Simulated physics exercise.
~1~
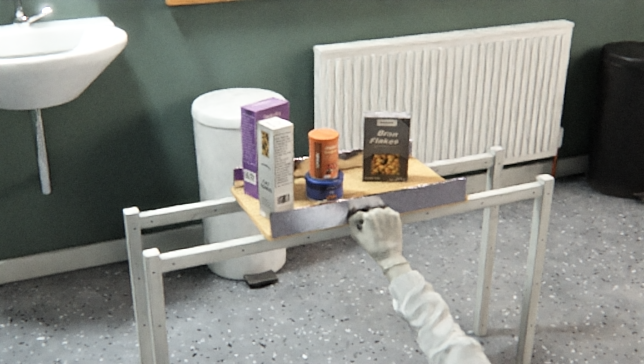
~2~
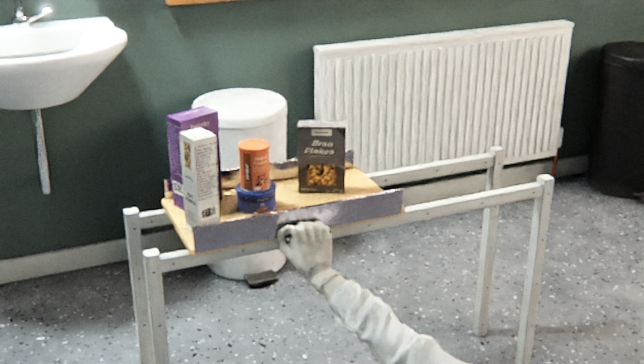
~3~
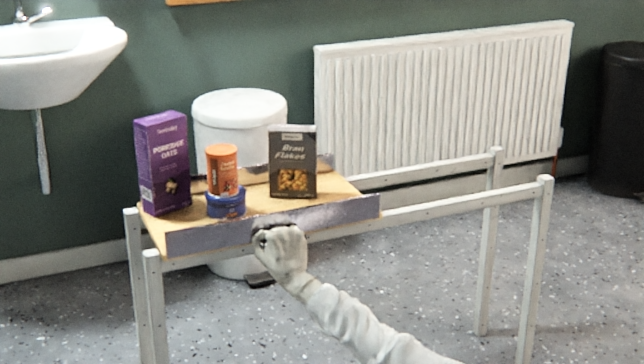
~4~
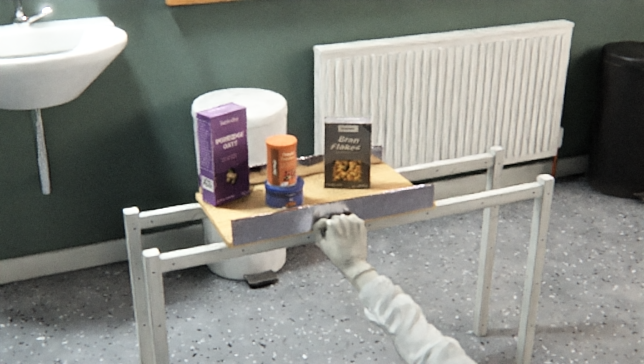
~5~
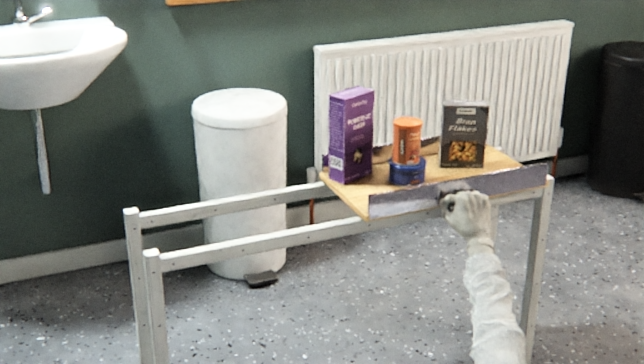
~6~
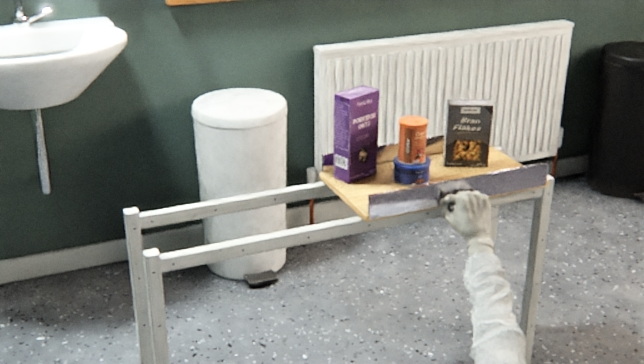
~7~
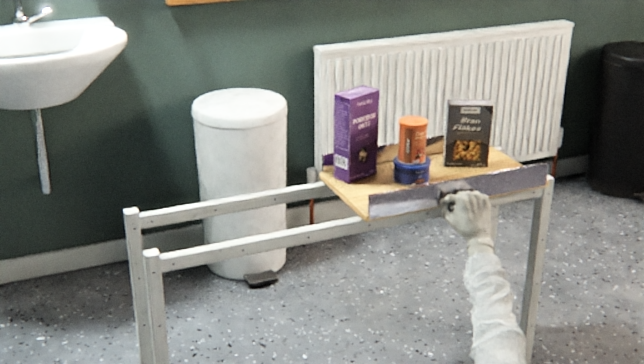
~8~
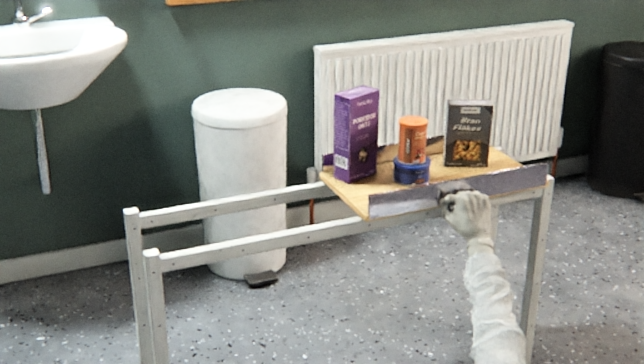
A gloved hand slid a wooden tray of groceries left along a metal frame, and the white carton disappeared from it; the hand then pushed the tray right, where the purple packet, orange tin, blue tub and dark packet stayed aboard, the packets and tin upright.
